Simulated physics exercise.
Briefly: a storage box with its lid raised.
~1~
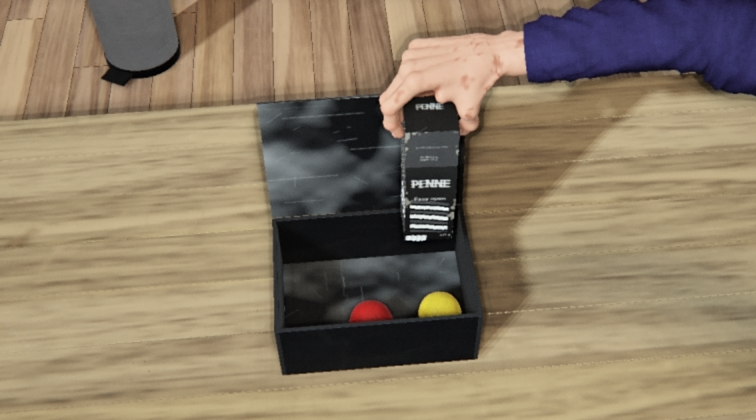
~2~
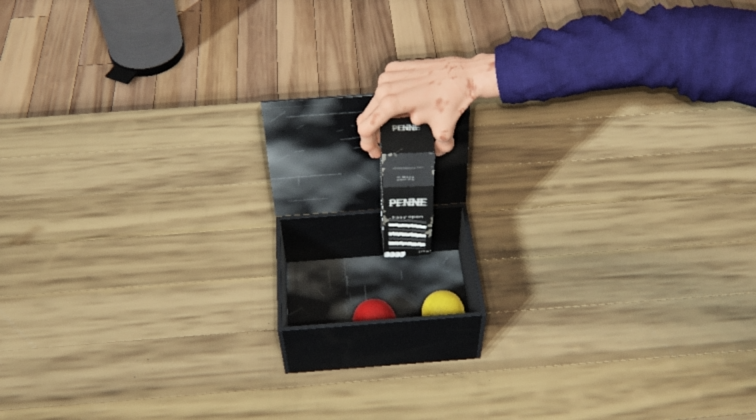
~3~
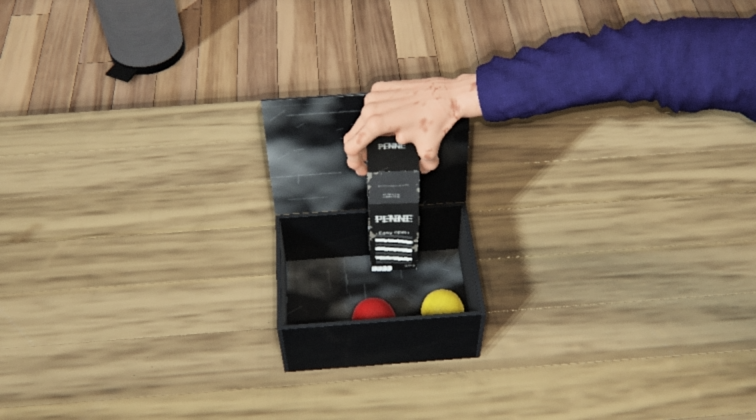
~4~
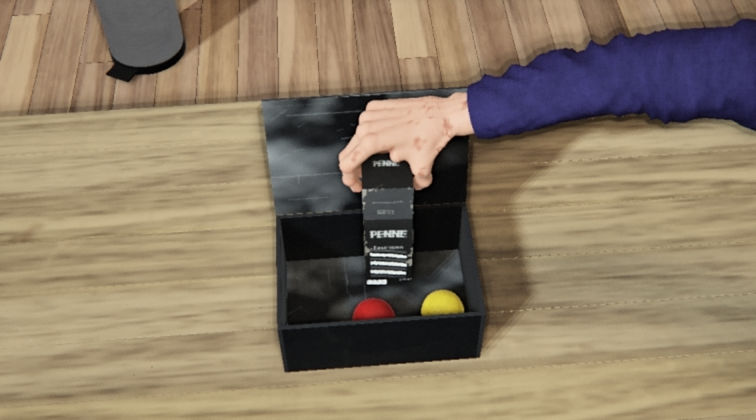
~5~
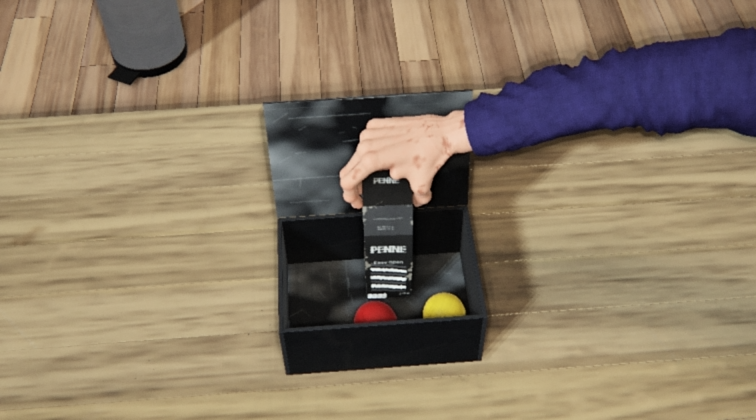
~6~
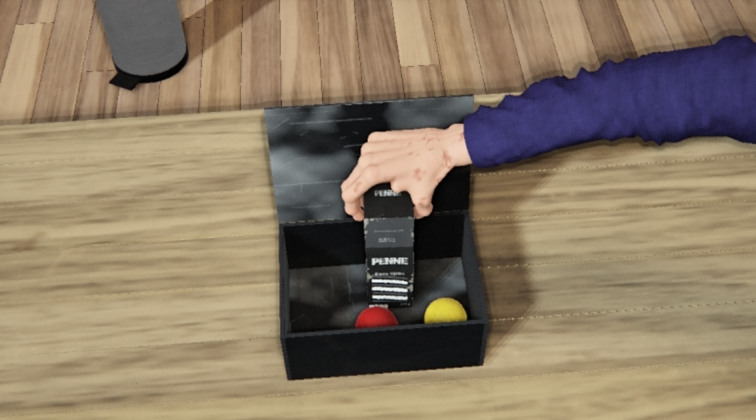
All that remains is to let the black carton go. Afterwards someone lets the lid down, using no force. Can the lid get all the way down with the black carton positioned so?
No, it is kept up.
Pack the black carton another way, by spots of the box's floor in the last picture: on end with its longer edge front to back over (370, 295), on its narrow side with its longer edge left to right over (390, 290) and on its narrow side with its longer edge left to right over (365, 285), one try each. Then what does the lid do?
Trial 1: Lid propped open. Trial 2: Lid fully lowered. Trial 3: Lid fully lowered.
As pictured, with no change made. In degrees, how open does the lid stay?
Near 25°.
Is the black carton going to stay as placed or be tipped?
Well, it ends up skewed.
Then, 1.80 s later than the last frame, lid 71° above the rim; black carton tilted by 4° near (389, 251).
Then, 2.60 s later than the last frame, lid 37° above the rim; black carton tilted by 35° near (390, 284).
When it is over, lid 23° above the rim; lying over in the box, black carton; the other 2 as before. End places, in pixels of the last picture, black carton near (385, 285).
